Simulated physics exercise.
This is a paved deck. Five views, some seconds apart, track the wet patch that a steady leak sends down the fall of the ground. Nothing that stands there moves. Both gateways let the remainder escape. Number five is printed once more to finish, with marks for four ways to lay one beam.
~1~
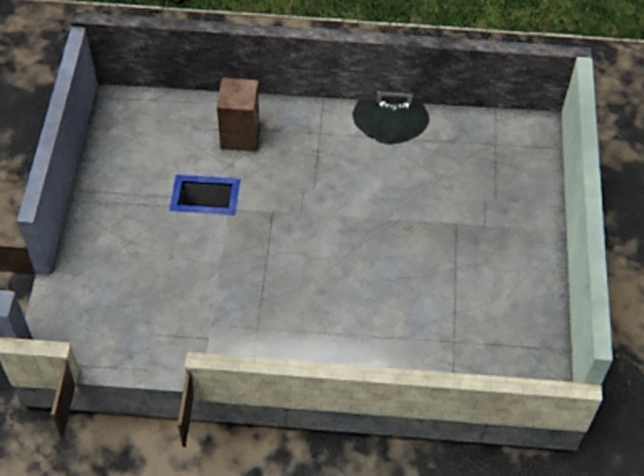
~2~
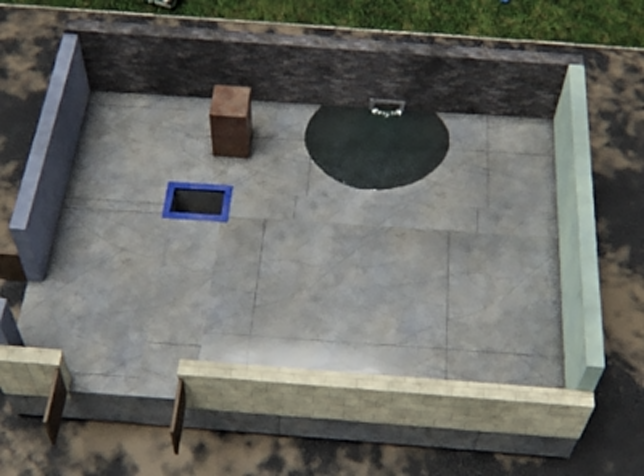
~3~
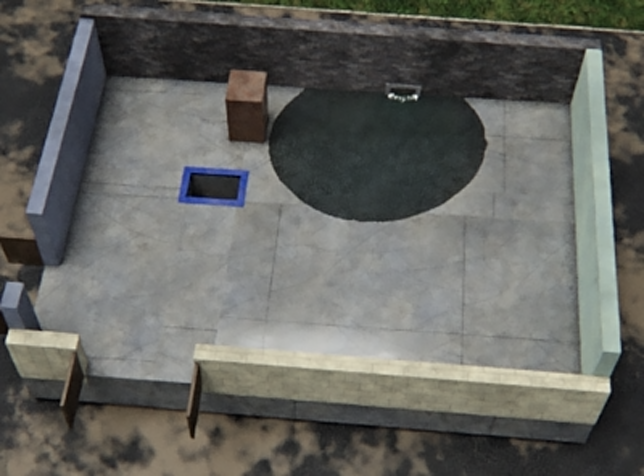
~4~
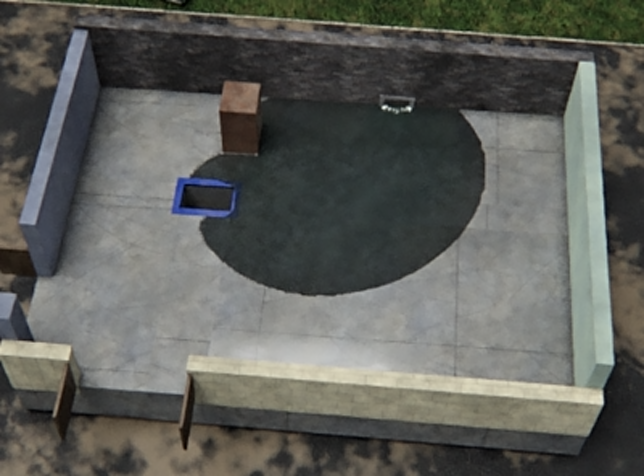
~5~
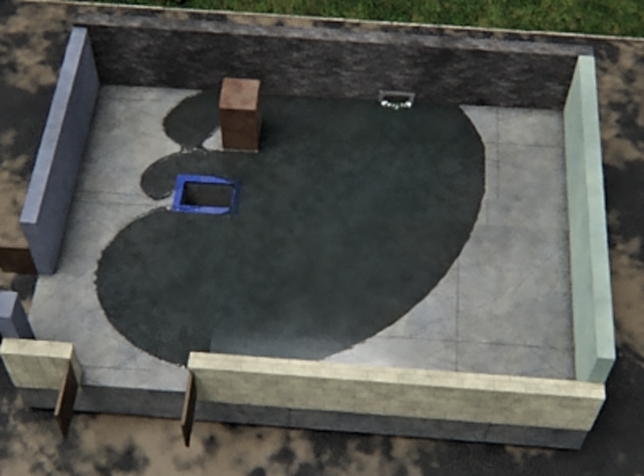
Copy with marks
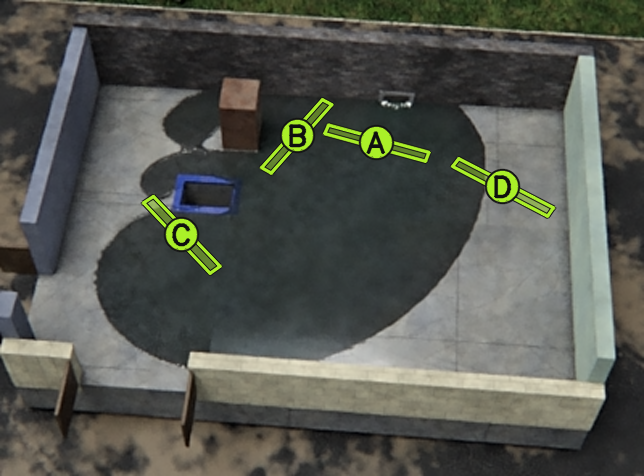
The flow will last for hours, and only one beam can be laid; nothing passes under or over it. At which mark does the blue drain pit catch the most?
I would pick spot C.
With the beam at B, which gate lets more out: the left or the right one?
The left one.
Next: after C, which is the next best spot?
That would be D.
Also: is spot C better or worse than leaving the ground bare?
Spot C is better.
On the marked copy, A from (326, 129) to (427, 156); B from (266, 170) to (327, 102); C from (148, 199) to (215, 269); D from (455, 162) to (550, 211).
With A, about 10 % of the stream runs into the blue drain pit, about 90 % out by the gates.
With B, about 12 % of the stream runs into the blue drain pit, about 88 % out by the gates.
With C, about 31 % of the stream runs into the blue drain pit, about 69 % out by the gates.
With D, about 21 % of the stream runs into the blue drain pit, about 79 % out by the gates.
